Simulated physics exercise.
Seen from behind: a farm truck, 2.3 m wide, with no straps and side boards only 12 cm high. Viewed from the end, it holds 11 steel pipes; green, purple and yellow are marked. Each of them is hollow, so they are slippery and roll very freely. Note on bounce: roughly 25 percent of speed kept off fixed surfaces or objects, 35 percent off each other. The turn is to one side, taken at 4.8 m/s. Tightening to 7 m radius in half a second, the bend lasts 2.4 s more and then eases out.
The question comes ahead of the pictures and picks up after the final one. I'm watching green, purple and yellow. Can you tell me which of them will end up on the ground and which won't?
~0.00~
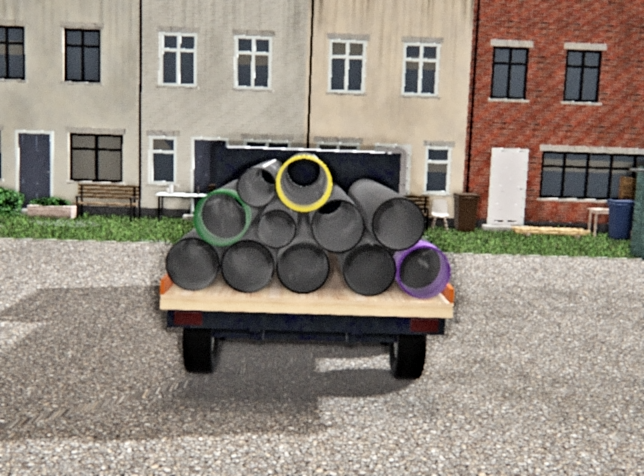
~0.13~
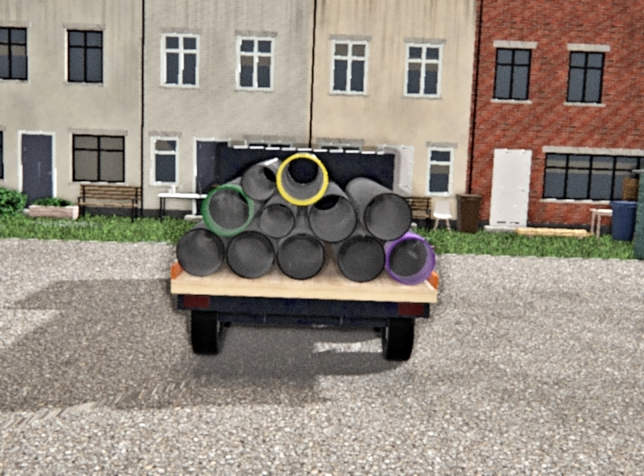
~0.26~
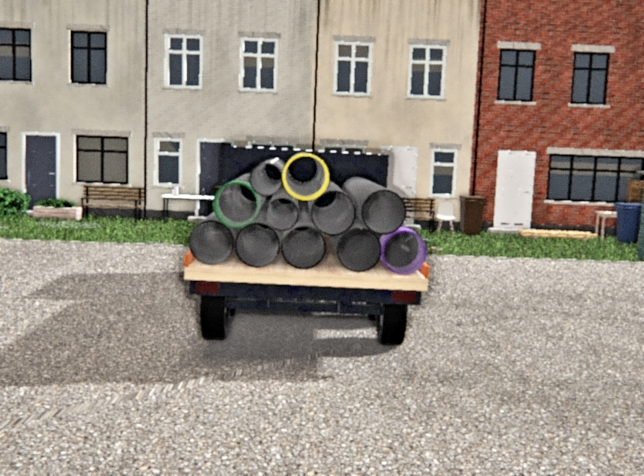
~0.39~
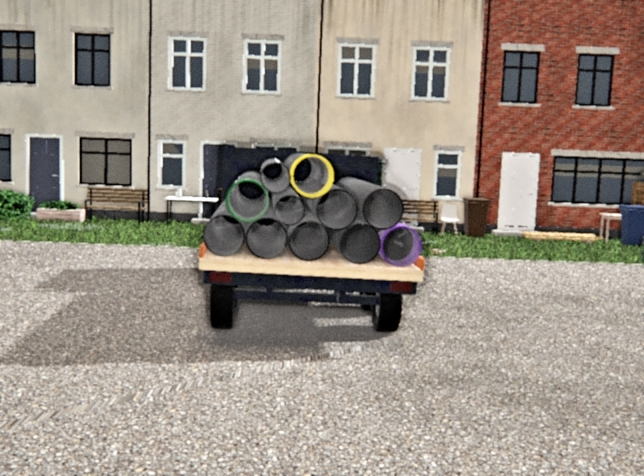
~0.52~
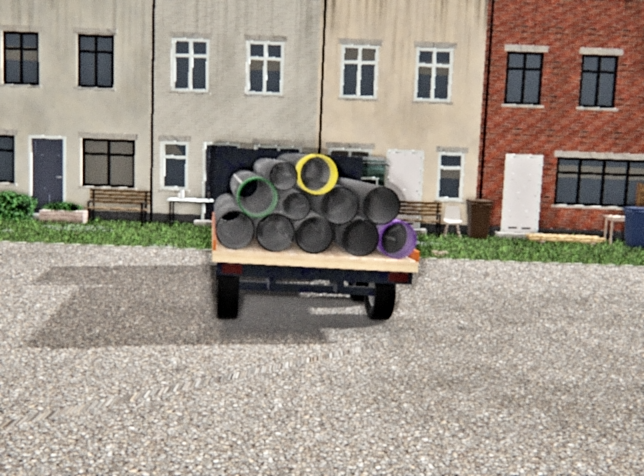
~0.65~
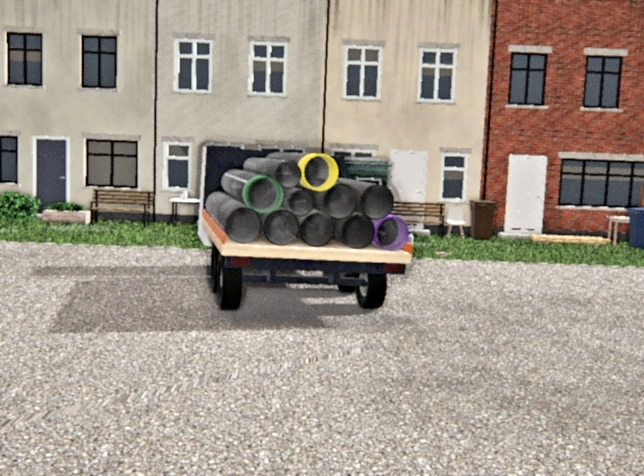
Sure. Green: No, it stays. Purple: No, it stays. Yellow: No, it stays.
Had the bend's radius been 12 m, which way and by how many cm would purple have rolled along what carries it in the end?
Roughly 0 cm right.
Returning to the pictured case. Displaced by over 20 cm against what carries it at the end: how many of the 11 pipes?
The number you get is 3.
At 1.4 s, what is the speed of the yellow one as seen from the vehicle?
Roughly 0.0 m/s.
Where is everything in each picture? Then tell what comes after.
In the first frame, green (221, 219), purple (423, 272), yellow (304, 184); 5 of the 11 make up the bottom layer.
In the second frame, green (227, 211), purple (411, 261), yellow (302, 180); the deck is level.
In the third frame, green (236, 205), purple (404, 252), yellow (306, 177); the deck is a shade lower on the right.
In the fourth frame, green (247, 201), purple (401, 246), yellow (312, 176); the deck slopes 2° down to the right.
In the fifth frame, green (258, 198), purple (398, 240), yellow (318, 174); the deck slopes 2° down to the right.
In the sixth frame, green (265, 195), purple (392, 234), yellow (320, 172); the deck slopes 2° down to the right.
Then, 1.4 s in, green is up on others, 55 cm from the left edge; purple is on the deck, 25 cm from the right edge; yellow is up on others, 110 cm from the right edge; 0 of 11 are off.
Then, 2.2 s in, yellow is up on others, 110 cm from the right edge; still the same for green, purple; 0 of 11 are off.
Then, 3.1 s in, yellow is up on others, 85 cm from the right edge; still the same for green, purple; 1 of 11 is off.
In the end (4.2 s), green is up on others, 50 cm from the left edge; purple is on the deck, 25 cm from the right edge; yellow is up on others, 90 cm from the right edge; 2 of 11 are off.
